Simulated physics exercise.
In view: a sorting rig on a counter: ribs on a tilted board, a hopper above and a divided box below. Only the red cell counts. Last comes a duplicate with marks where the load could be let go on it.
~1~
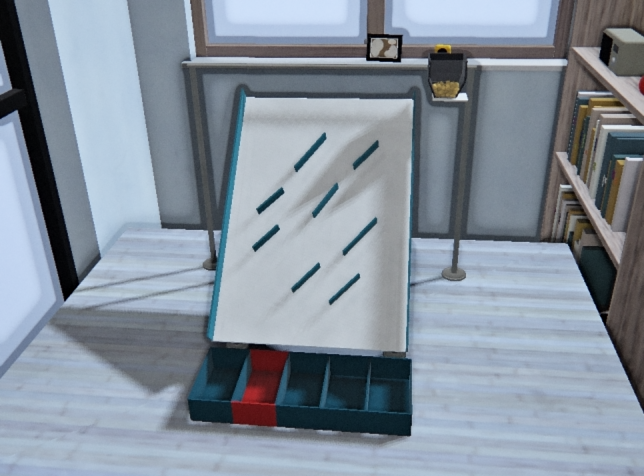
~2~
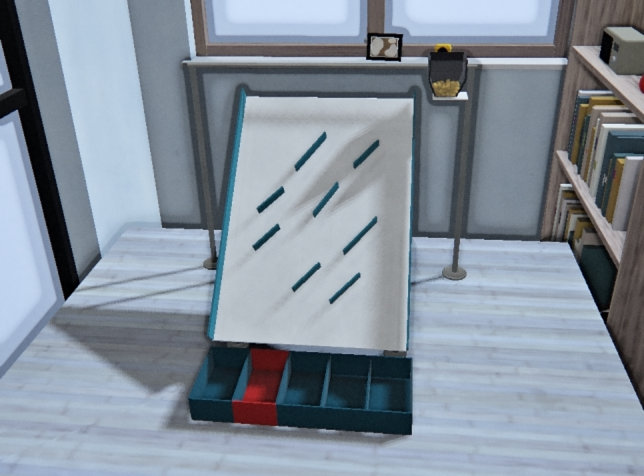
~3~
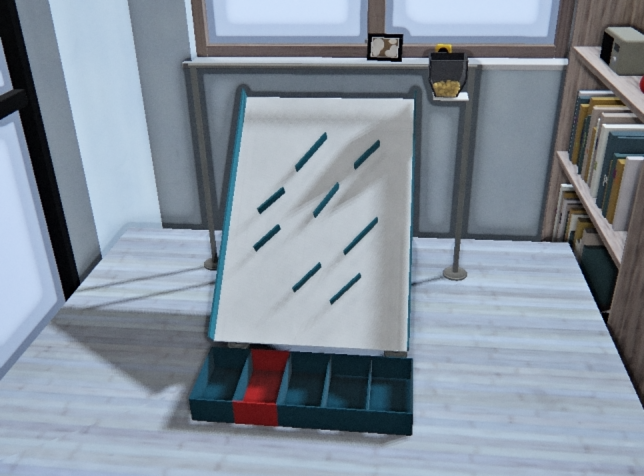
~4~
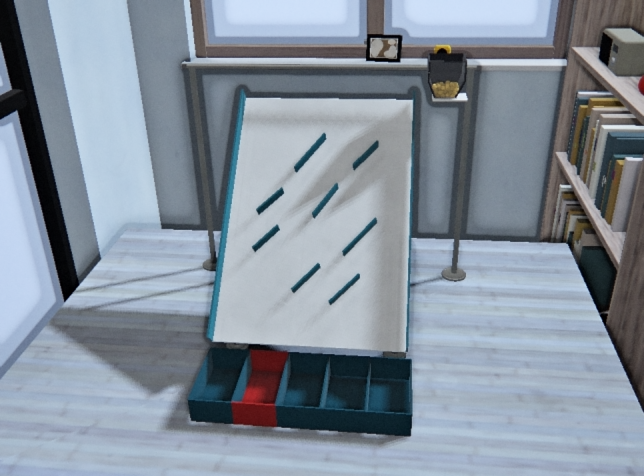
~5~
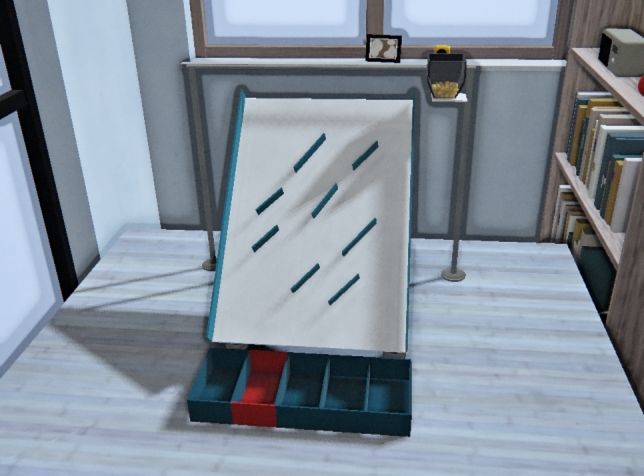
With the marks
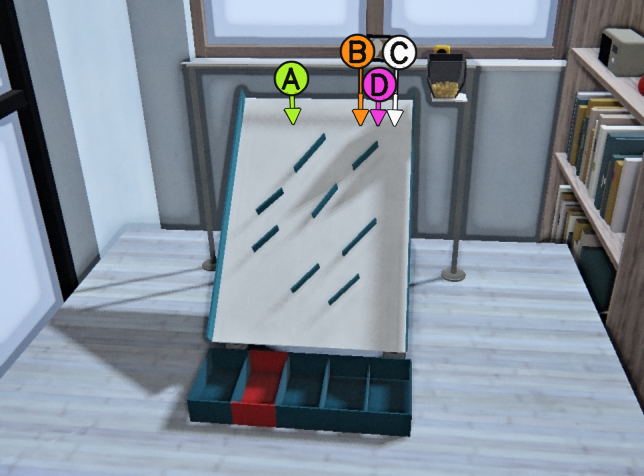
A tilted white board with teal ribs stands above a divided box, and nothing clearly moves.
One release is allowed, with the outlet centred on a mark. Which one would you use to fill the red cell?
Choose B.
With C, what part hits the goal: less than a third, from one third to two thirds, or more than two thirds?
Mark C gives less than a third.
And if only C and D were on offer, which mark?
Here it is mark D.
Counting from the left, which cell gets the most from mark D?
It is the fifth one.
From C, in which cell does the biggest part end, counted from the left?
The fifth.
On the marked copy, mark A meets the board at (292, 118); mark B meets the board at (360, 119); mark C meets the board at (394, 120); mark D meets the board at (378, 119).
With A, a small part in the red cell, most in other cells.
With B, about half in the red cell, about half in other cells.
With C, a small part in the red cell, most in other cells, a stray few outside the box.
With D, about a quarter in the red cell, most in other cells, a stray few held on the board, a stray few outside the box.
